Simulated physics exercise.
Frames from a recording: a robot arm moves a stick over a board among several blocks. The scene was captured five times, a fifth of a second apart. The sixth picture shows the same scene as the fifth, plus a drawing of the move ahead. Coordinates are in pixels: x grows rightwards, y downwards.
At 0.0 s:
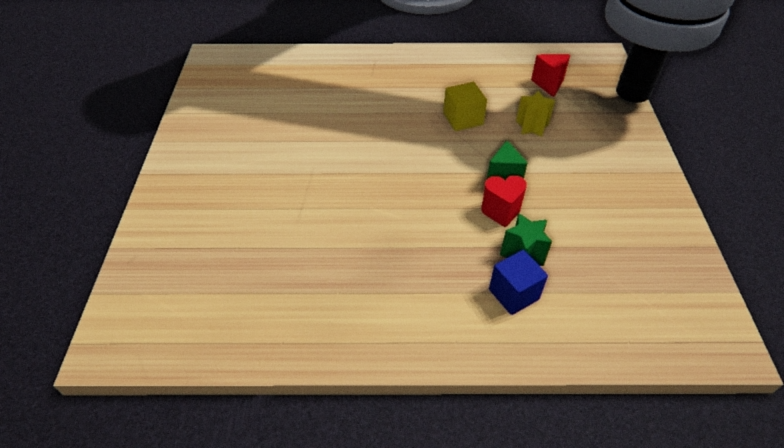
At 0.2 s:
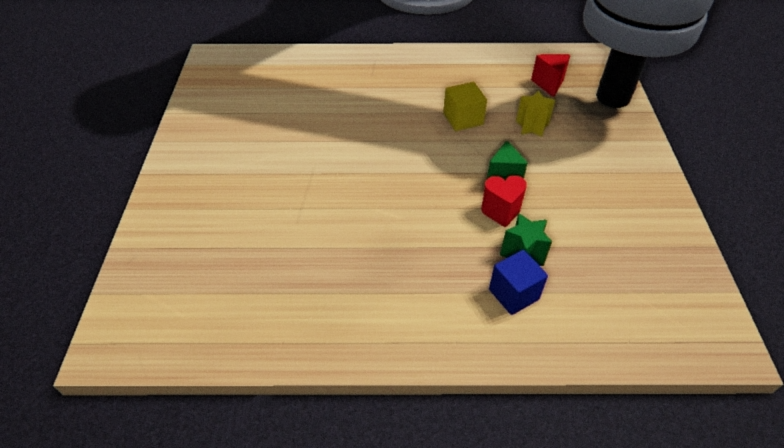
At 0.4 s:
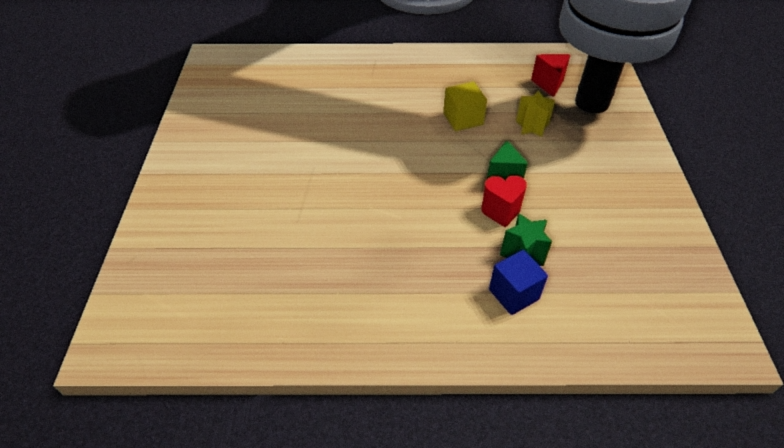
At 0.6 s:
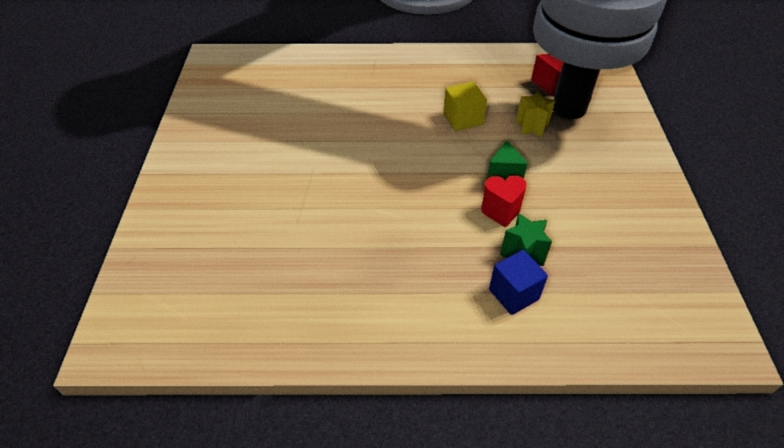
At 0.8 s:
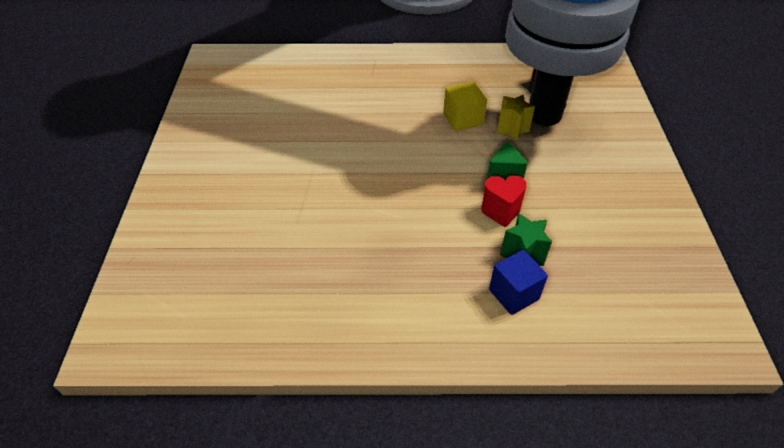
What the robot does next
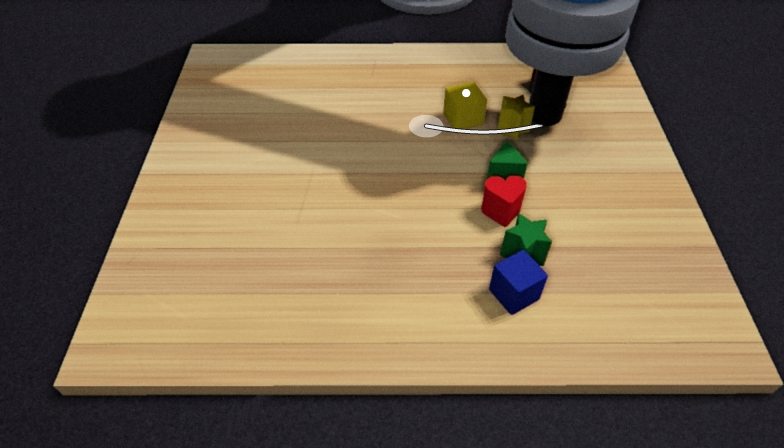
On a wooden board scattered with small colored blocks, a robot arm moved a black stick left from the upper right corner and nudged the yellow star-shaped block a little to the left.
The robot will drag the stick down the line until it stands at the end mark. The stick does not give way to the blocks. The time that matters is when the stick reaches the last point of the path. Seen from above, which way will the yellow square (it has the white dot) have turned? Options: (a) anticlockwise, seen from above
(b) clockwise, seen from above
The correct letter is b.
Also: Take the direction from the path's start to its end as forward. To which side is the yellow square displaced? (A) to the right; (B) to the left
A (to the right)
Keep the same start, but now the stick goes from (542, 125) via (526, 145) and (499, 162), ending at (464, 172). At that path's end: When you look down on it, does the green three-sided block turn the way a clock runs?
No, I don't think so.
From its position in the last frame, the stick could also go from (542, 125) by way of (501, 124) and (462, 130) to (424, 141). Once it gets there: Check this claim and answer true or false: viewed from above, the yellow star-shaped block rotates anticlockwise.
That is true.
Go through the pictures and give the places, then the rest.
The first frame shows stick tip at (632, 94); block tops, yellow square at (466, 93); green three-sided block at (508, 155); yellow star-shaped block at (538, 101).
The second frame shows stick at (613, 99); blocks unchanged.
The third frame shows stick at (592, 104); blocks unchanged.
The fourth frame shows stick at (569, 110); blocks unchanged.
The fifth frame shows stick at (544, 116); yellow square at (466, 93); green three-sided block at (508, 155); yellow star-shaped block at (517, 104).
Path on the board, from (542, 125) through (505, 131) and (465, 131) to (426, 126); the dot is on the yellow square.
On the path given first. One third of the way, stick at (506, 122); yellow square at (454, 93), turned 30° clockwise; yellow star-shaped block at (481, 110).
Two thirds of the way, stick at (465, 122); yellow square at (438, 92), turned 75° clockwise; yellow star-shaped block at (443, 116).
At the end, stick at (427, 117); yellow square at (410, 82), turned 95° clockwise; green three-sided block in place; yellow star-shaped block at (421, 119), turned 55° anticlockwise.
